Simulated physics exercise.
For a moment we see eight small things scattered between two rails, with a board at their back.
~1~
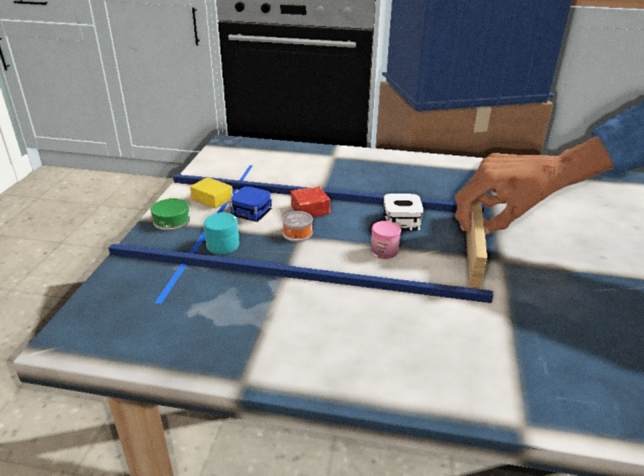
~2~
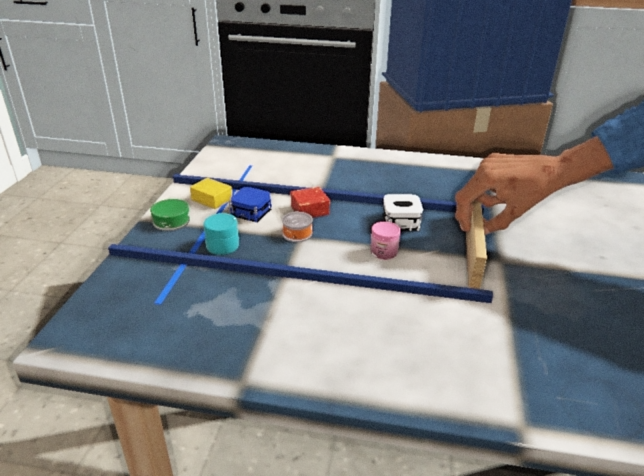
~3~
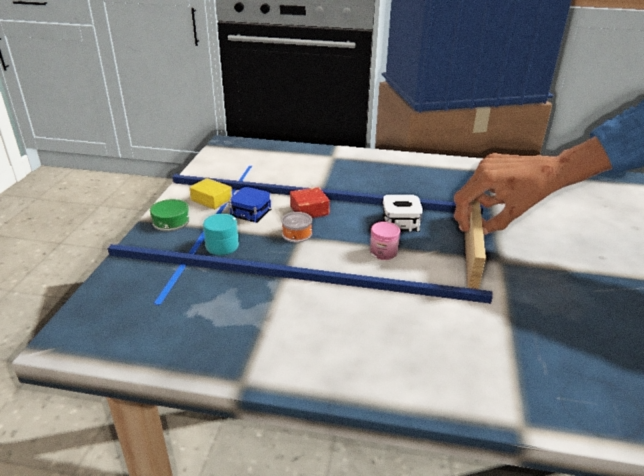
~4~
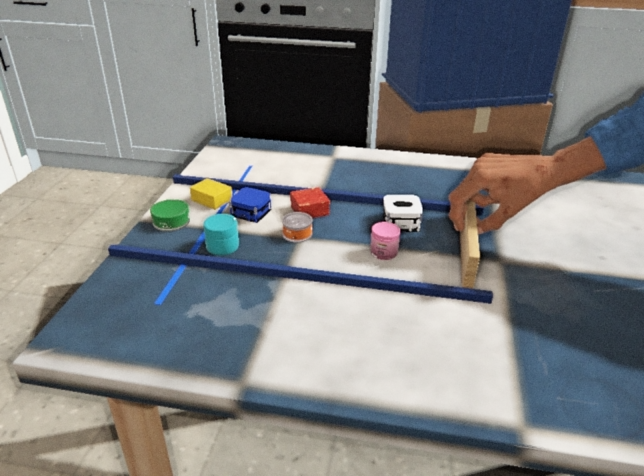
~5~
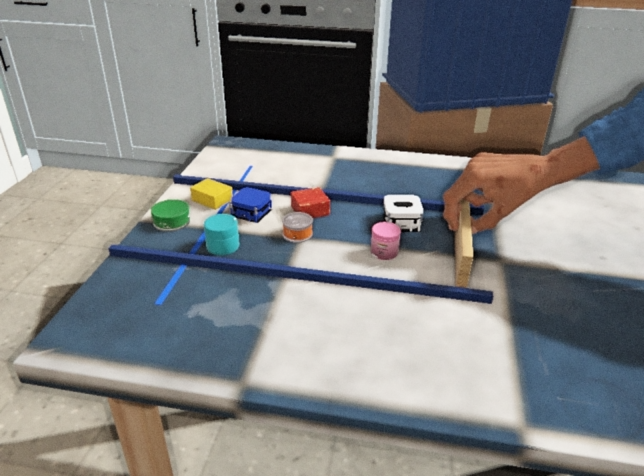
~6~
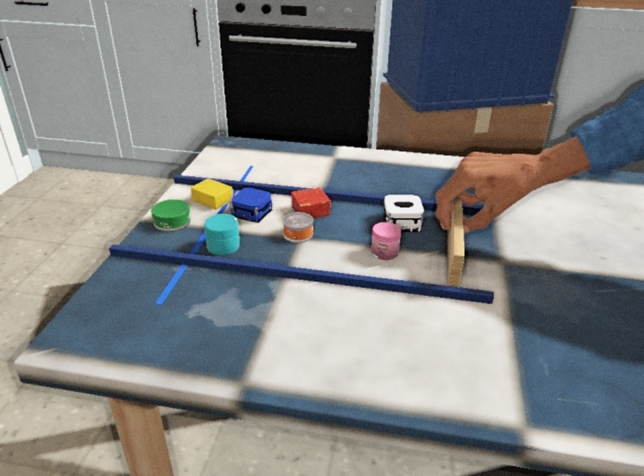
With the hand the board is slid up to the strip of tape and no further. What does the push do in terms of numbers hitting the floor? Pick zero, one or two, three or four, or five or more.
It sends one or two to the floor.
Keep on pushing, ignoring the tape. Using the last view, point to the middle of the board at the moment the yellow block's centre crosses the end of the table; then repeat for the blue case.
The middle is at (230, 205) when it's the yellow block, and at (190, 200) when it's the blue case.
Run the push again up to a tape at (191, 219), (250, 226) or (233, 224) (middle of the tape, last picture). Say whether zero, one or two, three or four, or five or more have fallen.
In order, the falls would come to either one or two; none; none.
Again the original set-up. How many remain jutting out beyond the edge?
I get 1.
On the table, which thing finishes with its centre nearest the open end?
Result - the green pot.
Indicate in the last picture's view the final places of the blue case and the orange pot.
Final centres, in order: Near (175, 205), near (203, 211).
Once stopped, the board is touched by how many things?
So the total is 4.
Soon after, none off yet; green pot at rest near (171, 215); yellow block at rest near (212, 194); turquoise lid at rest near (222, 234).
After that, none off yet; green pot at rest near (171, 215); yellow block displaced about its own width near (185, 191); turquoise lid displaced a little near (209, 235).
In the end, the number that fall off is one or two; gone, yellow block.
